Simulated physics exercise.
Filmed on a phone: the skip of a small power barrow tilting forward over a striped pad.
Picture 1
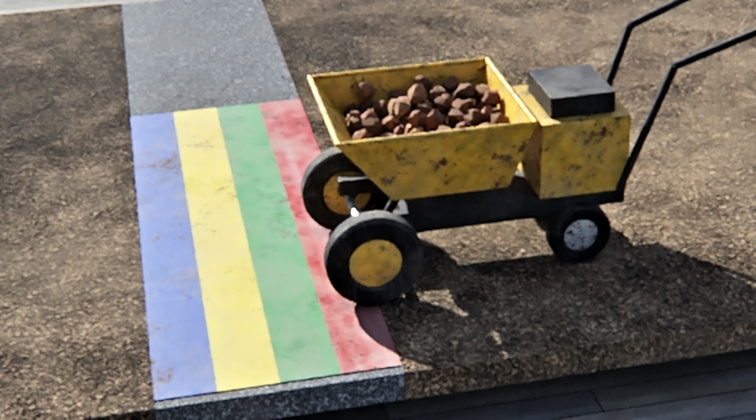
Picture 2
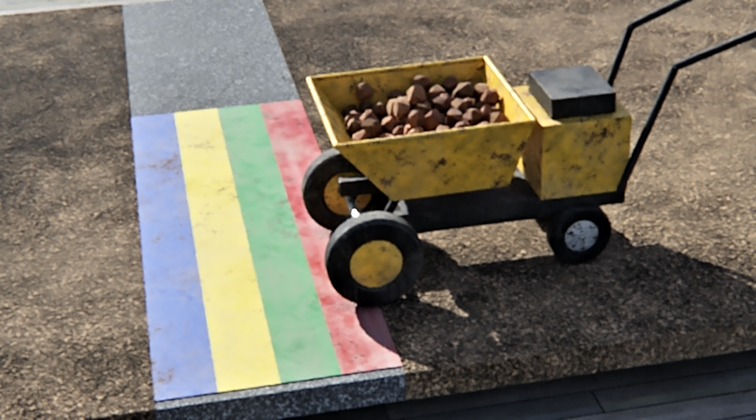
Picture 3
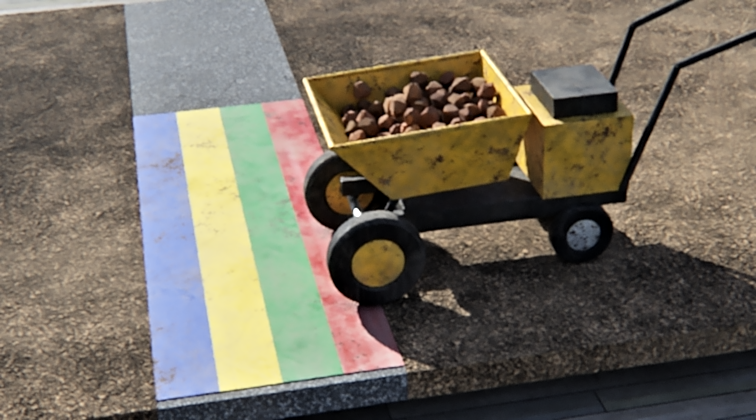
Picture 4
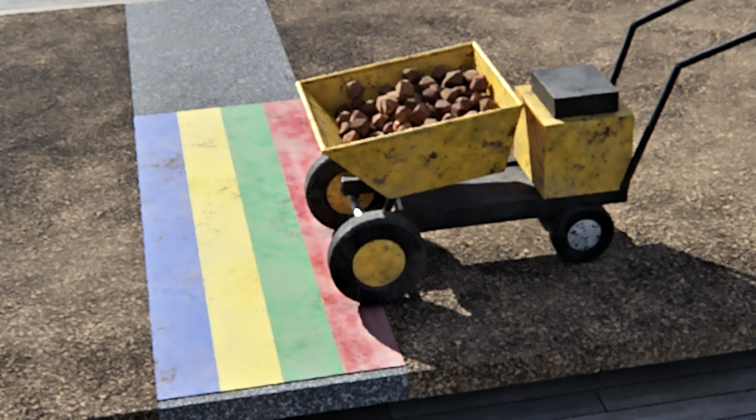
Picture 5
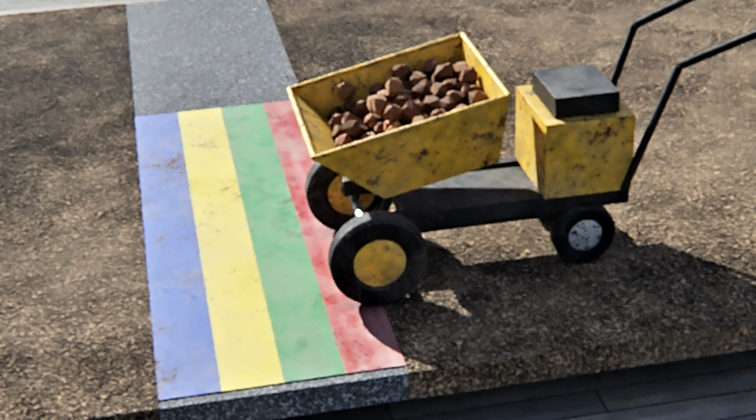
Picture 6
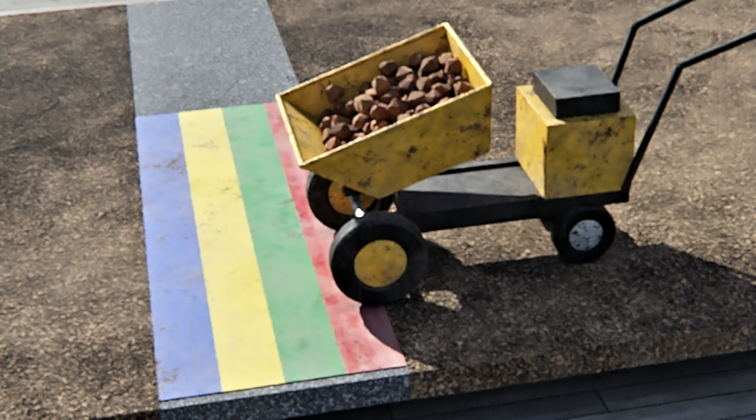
To begin with, a small yellow barrow loaded with brown clods stands with its skip level beside a pad striped blue, yellow, green and red. The skip then tilts gradually forward to the left, its rear rising clear of the chassis while the clods stay inside and the wheels barely move.
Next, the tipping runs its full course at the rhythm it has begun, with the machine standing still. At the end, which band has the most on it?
Most lies over the blue band.
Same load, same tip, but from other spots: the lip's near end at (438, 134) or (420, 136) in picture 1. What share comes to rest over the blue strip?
The first gives 10 %, the second 20 %.
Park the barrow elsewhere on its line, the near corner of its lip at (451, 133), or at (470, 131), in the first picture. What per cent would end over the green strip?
In turn 40 and 40 in a hundred.
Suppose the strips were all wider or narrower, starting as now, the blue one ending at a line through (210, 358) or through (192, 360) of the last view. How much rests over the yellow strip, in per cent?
Near 0 % and 10 %.
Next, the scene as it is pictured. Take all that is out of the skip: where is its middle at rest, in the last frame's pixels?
Around (176, 279).
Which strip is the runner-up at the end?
Second comes the yellow one.
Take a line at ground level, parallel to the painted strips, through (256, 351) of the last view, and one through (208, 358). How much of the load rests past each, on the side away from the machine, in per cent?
In turn 90 and 70 in a hundred.
Shortly afterwards, skip tipped steeply; the whole lot in the skip.
Next, skip tipped right over; the bulk in the skip; a little over the yellow strip; near a quarter over the blue strip; only a few falling.
Some moments later, skip tipped right over; a little in the skip; near a quarter over the yellow strip; near a third over the blue strip; near a quarter off the paint.
In the end, skip tipped right over; a little in the skip; none at all over the red strip; none at all over the green strip; near a quarter over the yellow strip; near a third over the blue strip; near a quarter off the paint.
